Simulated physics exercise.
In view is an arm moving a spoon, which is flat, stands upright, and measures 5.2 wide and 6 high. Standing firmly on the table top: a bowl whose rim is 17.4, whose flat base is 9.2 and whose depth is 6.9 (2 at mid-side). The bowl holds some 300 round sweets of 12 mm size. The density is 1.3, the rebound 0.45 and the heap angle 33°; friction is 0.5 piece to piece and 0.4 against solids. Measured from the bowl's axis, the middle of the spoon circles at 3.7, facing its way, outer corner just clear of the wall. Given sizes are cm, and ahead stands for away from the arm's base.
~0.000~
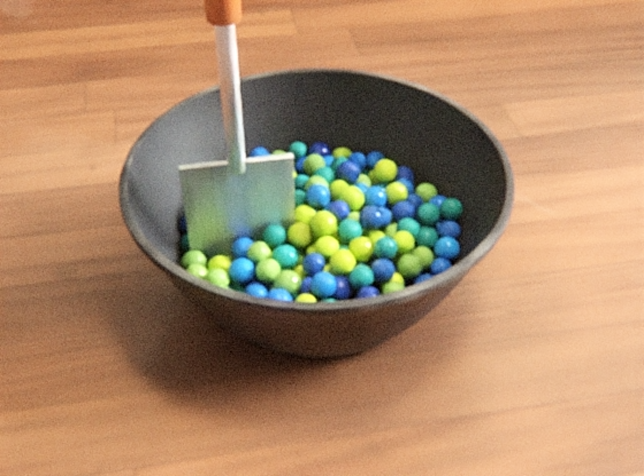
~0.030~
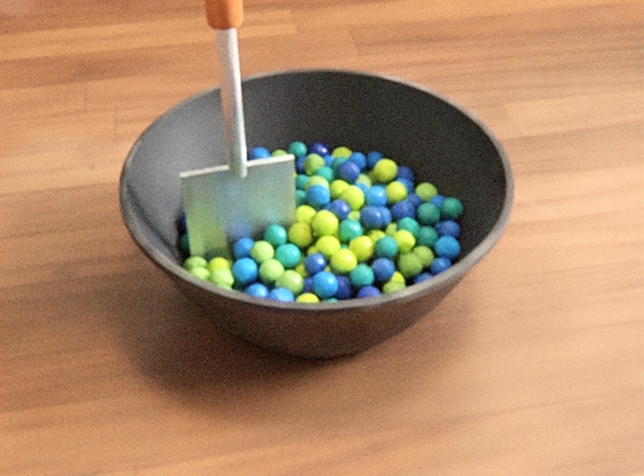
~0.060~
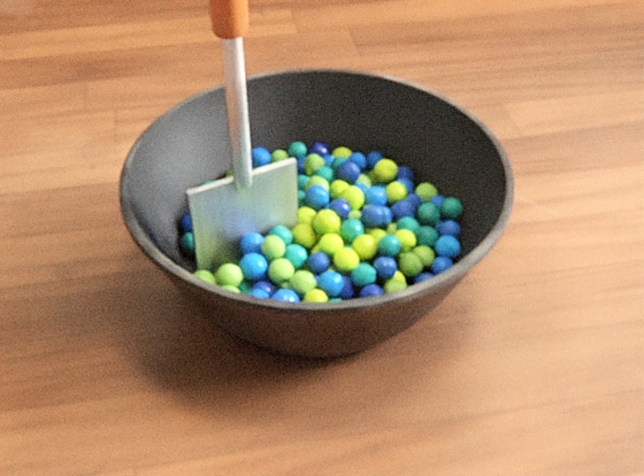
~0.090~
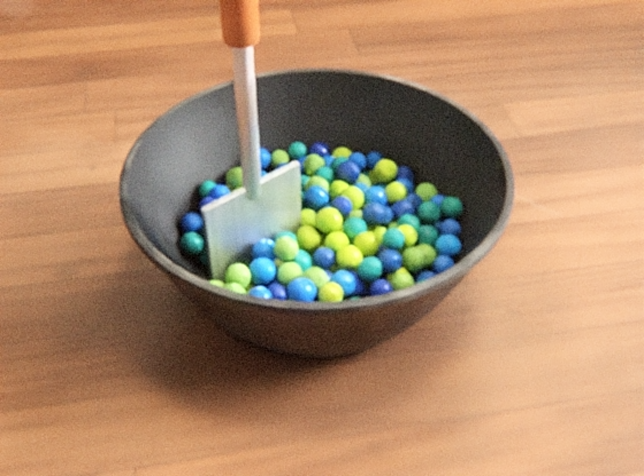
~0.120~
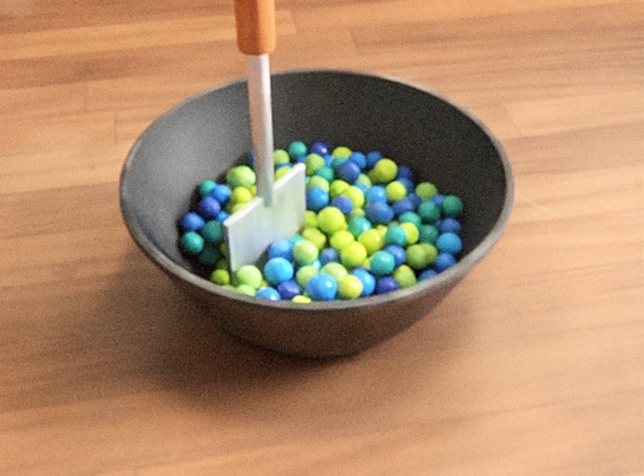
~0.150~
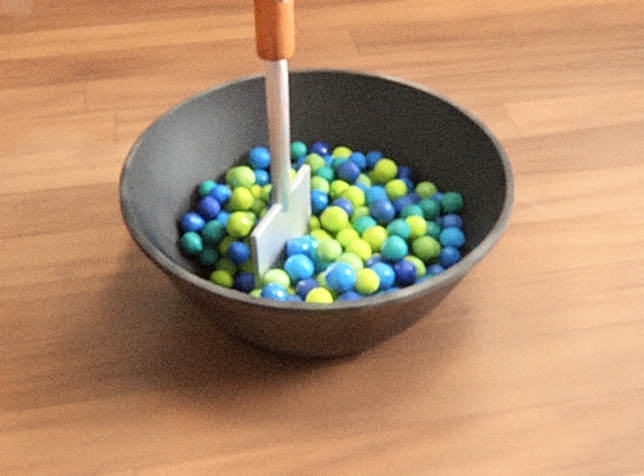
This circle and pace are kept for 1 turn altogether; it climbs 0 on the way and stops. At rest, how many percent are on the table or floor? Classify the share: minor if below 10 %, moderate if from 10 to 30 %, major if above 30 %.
Minor.
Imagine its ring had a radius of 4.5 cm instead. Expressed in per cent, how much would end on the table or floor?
Close to 5 in a hundred then.
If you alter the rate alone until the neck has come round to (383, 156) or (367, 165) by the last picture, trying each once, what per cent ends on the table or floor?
Some 35 and 30 per cent.
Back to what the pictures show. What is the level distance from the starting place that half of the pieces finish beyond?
Somewhere around 8 centimetres.
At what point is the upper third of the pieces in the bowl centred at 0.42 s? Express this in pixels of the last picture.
At about (397, 149).
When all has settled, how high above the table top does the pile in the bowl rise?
Height: Roughly 8.0 cm.
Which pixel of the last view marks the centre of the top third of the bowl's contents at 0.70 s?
(215, 167).
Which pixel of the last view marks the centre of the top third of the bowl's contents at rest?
Roughly pixel (262, 263).
After 0.42 s, 174° round, highest piece 9 above the table; 298 in the bowl, 3 in flight or on the tool.
After 0.70 s, 292° round, highest piece 9 above the table; 289 in the bowl, 12 on the table or floor.
After 1.03 s, 0° round, highest piece 8 above the table; 284 in the bowl, 17 on the table or floor.
After 1.73 s, 0° round, highest piece 7 above the table; 284 in the bowl, 17 on the table or floor.
In the end, 284 in the bowl, 17 on the table or floor. That is 6 % on the table or floor.
